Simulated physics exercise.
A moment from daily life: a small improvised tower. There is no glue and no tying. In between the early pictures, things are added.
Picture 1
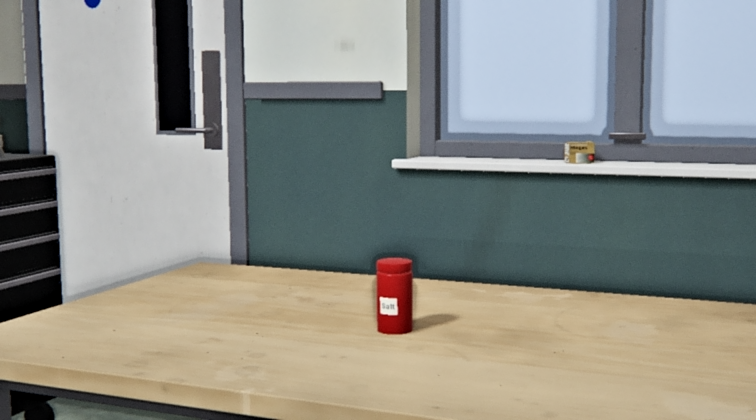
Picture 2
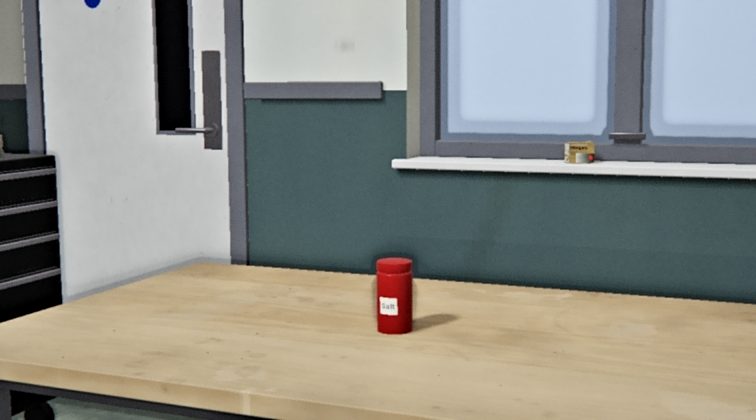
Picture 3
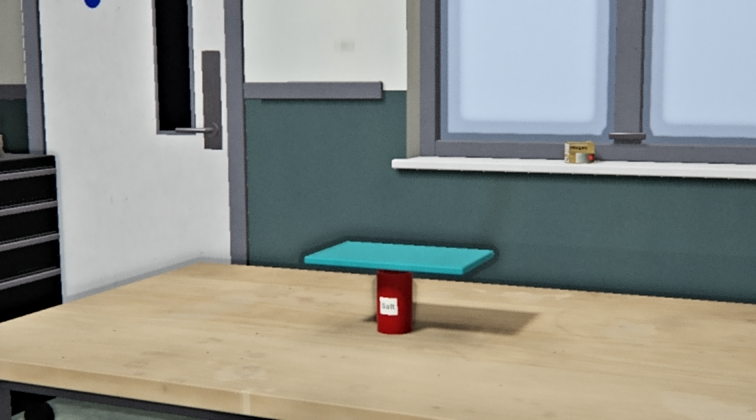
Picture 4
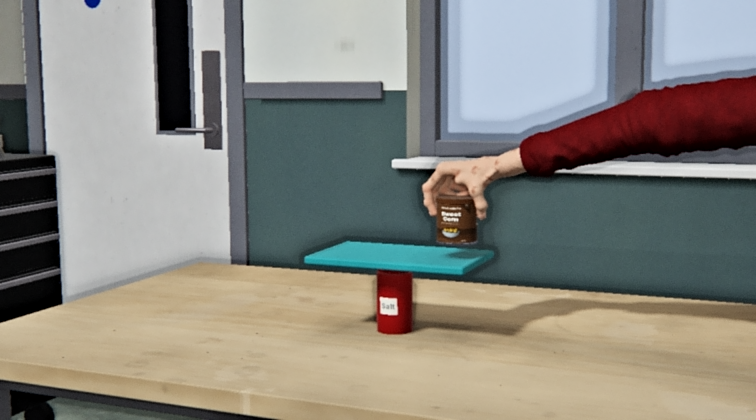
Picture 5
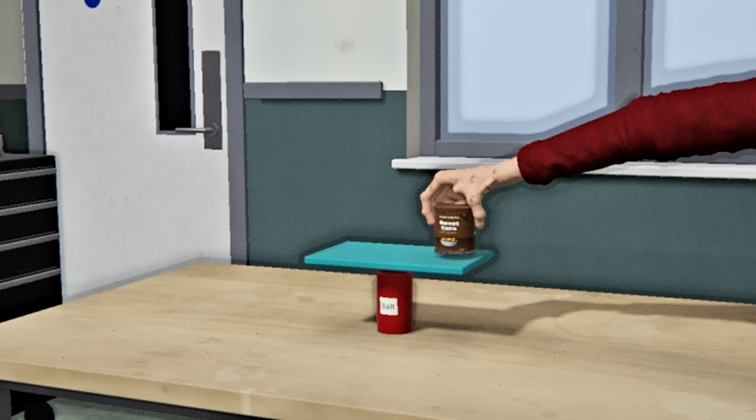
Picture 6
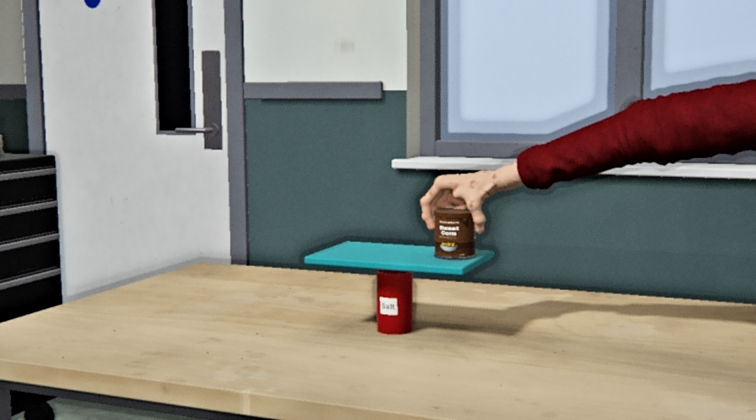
A red jar with a white label stands on a pale wooden table in a room with a green and white wall, seen from slightly above by a still camera. A white door is at left, and a small tin sits on the windowsill at upper right. A turquoise board appears atop the jar, then a red-sleeved arm from the right lowers a brown tin onto its right side, still gripping it.
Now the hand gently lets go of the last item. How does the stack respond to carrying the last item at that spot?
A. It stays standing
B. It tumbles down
B, it tumbles down.
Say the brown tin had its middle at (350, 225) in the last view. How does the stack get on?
Well, it crumbles then.
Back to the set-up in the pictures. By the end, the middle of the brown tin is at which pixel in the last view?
Close to pixel (501, 319).
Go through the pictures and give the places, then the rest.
The last thing is not in view yet; red jar (395, 296), in the first picture.
The last thing is not in view yet; red jar (395, 296), in the second picture.
The last thing is not in view yet; red jar (395, 296), in the third picture.
On its way; brown tin (457, 220); red jar (395, 296), in the fourth picture.
On its way; brown tin (455, 228); red jar (395, 296), in the fifth picture.
Set down, still held; brown tin (455, 234); red jar (395, 296), in the sixth picture.
Then, 0.30 s past the last view, brown tin now fallen; turquoise lid rocked 61° from its first pose.
Then, 0.40 s past the last view, turquoise lid rocked 71° from its first pose.
Then, 0.60 s past the last view, turquoise lid rocked 55° from its first pose.
Finally, fallen, brown tin; down or leaning hard in the stack, turquoise lid; red jar still in place. Final places as the last picture's camera would see them, brown tin near (501, 319). The stack gives way.
